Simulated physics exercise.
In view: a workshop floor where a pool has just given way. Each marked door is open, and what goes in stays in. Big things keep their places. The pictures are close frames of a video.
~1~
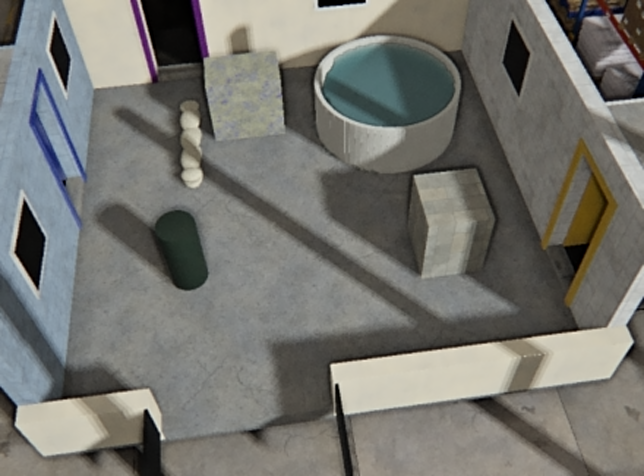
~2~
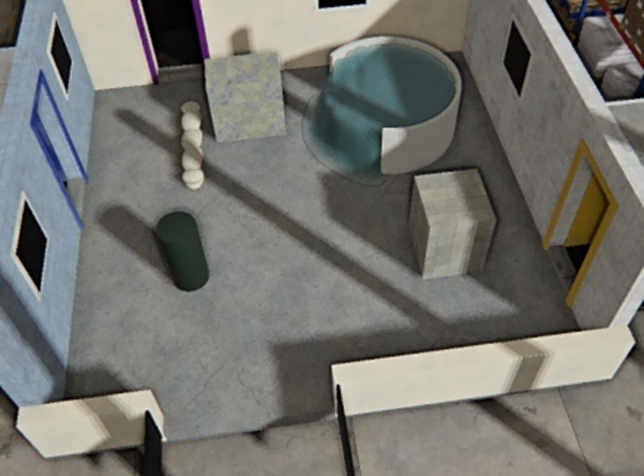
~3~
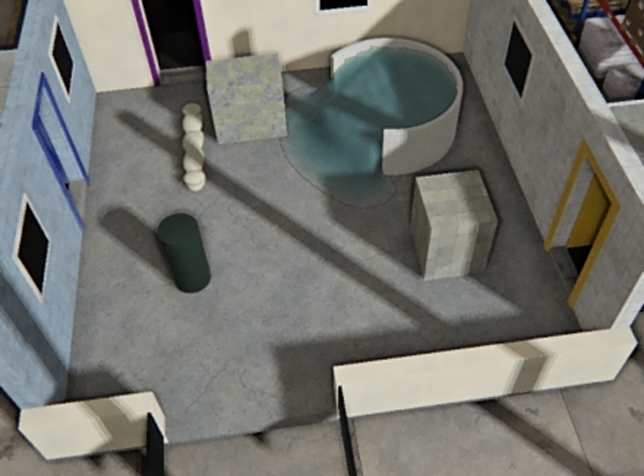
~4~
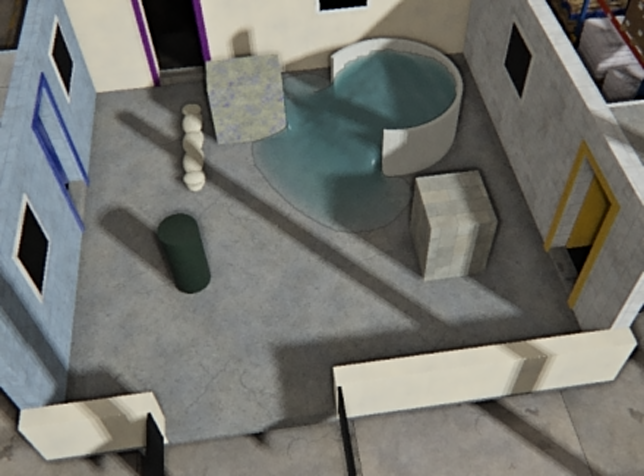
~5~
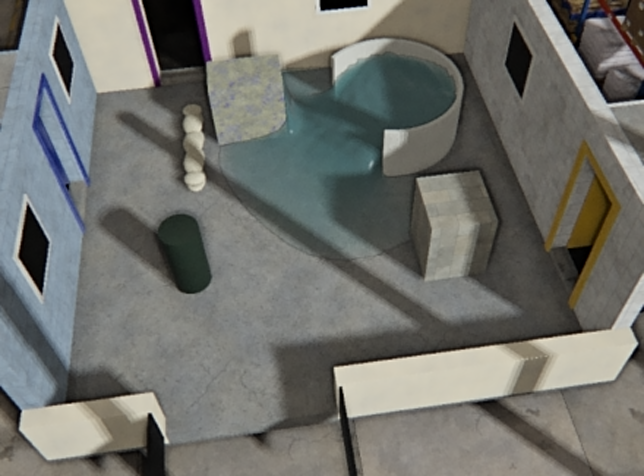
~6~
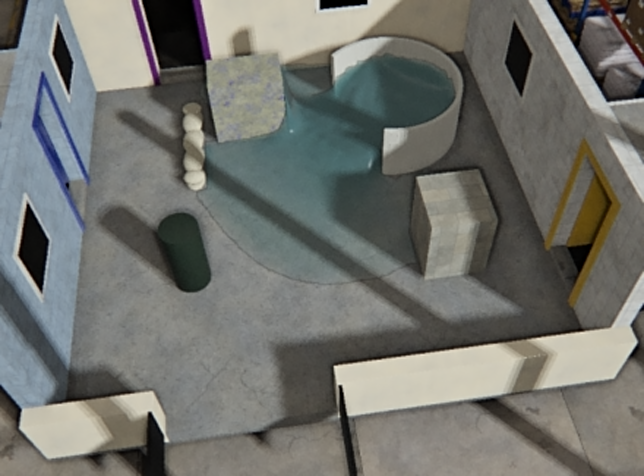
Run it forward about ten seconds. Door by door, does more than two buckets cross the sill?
Outcome: The yellow door will not top two buckets; the purple door will not top two buckets; the blue door will not top two buckets.
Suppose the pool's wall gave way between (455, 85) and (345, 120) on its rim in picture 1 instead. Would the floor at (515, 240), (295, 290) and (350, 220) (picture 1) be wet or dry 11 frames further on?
So that's waterlogged for the first, waterlogged for the second and waterlogged for the third.
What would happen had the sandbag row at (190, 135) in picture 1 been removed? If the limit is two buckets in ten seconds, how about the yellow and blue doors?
One by one: Yellow lets less in; blue goes over.
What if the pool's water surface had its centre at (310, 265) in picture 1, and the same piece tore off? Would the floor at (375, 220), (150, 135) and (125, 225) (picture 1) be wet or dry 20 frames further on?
So, in the order given, I'd say unaffected, soaked through, soaked through.
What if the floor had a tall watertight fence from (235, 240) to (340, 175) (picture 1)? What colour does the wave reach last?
The door marked yellow.
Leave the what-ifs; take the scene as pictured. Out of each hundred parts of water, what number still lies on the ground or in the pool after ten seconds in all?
Close to 72 in a hundred.
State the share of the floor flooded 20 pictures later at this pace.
I'd say 75 per cent.
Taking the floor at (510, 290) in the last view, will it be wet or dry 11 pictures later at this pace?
By then I'd expect it to be not yet wet.
A moment on, water covers 55 % of the floor; the yellow door not reached, the purple door wet at the sill, nothing in, the blue door not reached.
Next, water covers 70 % of the floor; the yellow door not reached, the purple door wet at the sill, nothing in, the blue door wet at the sill, nothing in.
Then, water covers 75 % of the floor; the yellow door not reached, the purple door under two buckets in, the blue door under two buckets in.
Later, water covers 90 % of the floor; the yellow door wet at the sill, nothing in, the purple door under two buckets in, the blue door under two buckets in.
In the end, water covers 95 % of the floor; the yellow door under two buckets in, the purple door under two buckets in, the blue door under two buckets in.
